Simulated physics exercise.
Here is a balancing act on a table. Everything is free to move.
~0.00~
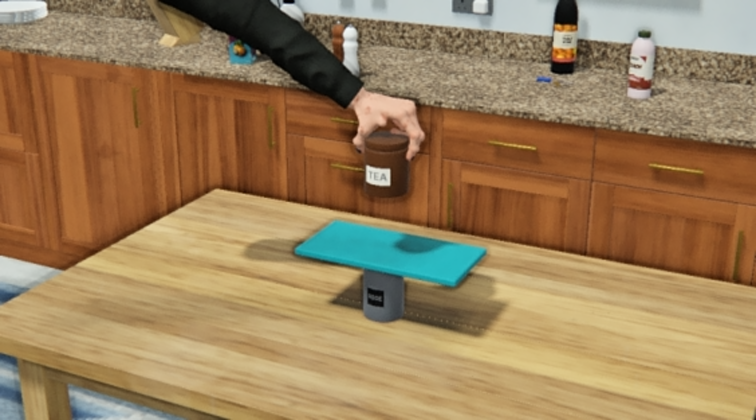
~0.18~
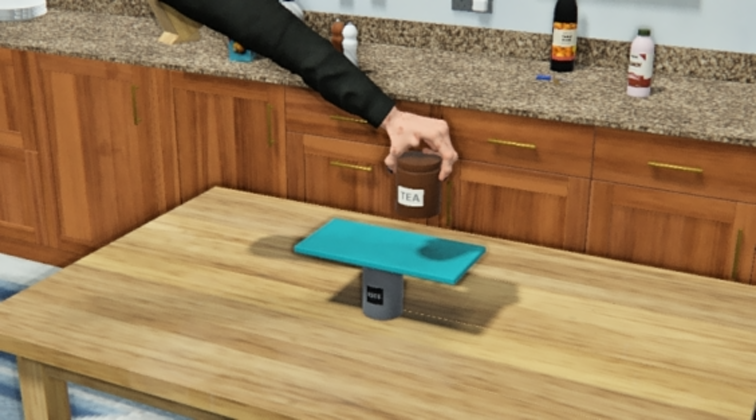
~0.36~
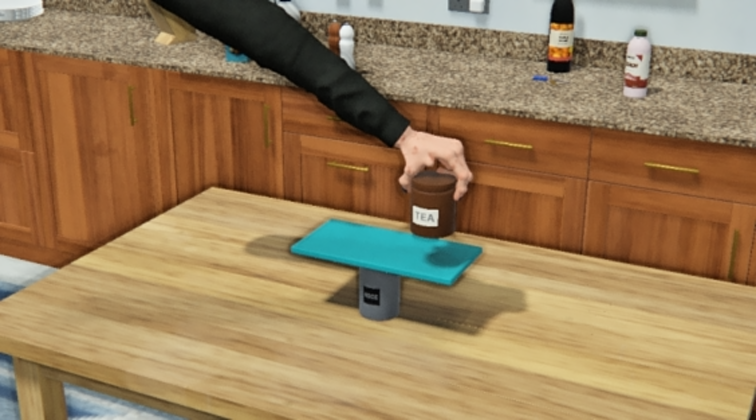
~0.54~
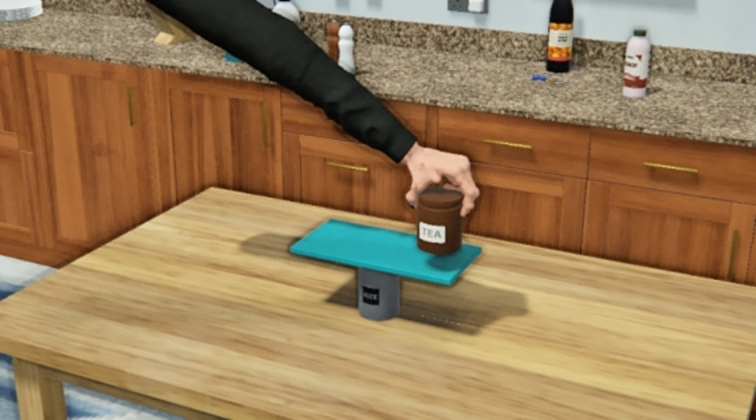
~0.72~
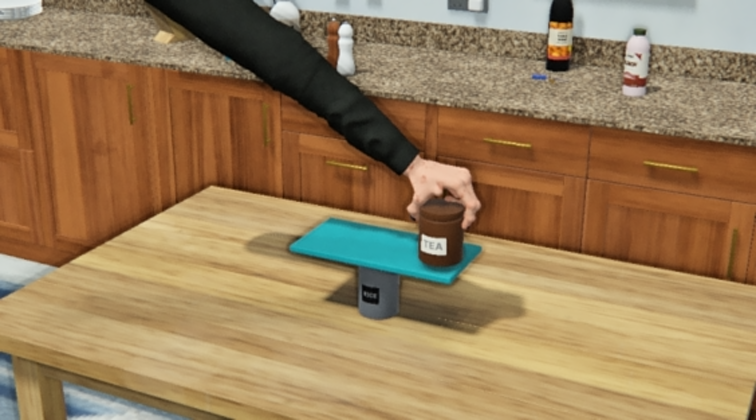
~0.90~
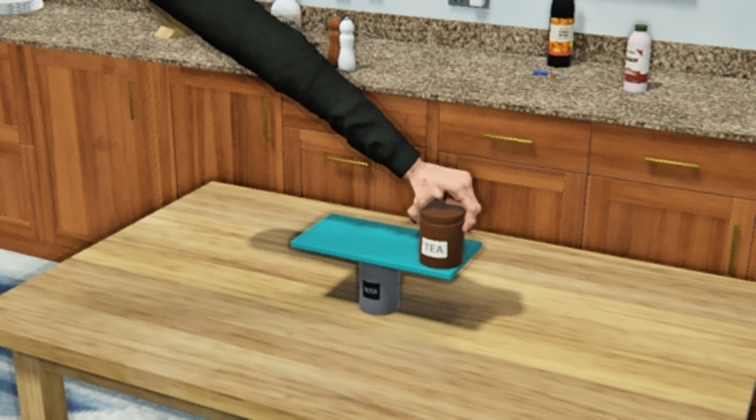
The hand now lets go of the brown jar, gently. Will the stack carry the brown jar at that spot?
As it turns out, it loses its balance.
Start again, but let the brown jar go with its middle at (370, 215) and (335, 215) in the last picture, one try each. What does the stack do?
In the first case it stays up; in the second case it gives way.
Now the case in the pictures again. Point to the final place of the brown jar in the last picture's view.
At about (478, 330).
After 1.20 s, brown jar now fallen; turquoise lid turned 43° from how it was put.
After 1.30 s, turquoise lid turned 64° from how it was put.
After 1.40 s, turquoise lid turned 62° from how it was put.
After 2.10 s, turquoise lid turned 43° from how it was put.
In the end (3.5 s), fallen, brown jar; toppled in the stack, turquoise lid; grey jar unmoved. At the end, from the last picture's camera, brown jar near (478, 330). The stack comes apart.
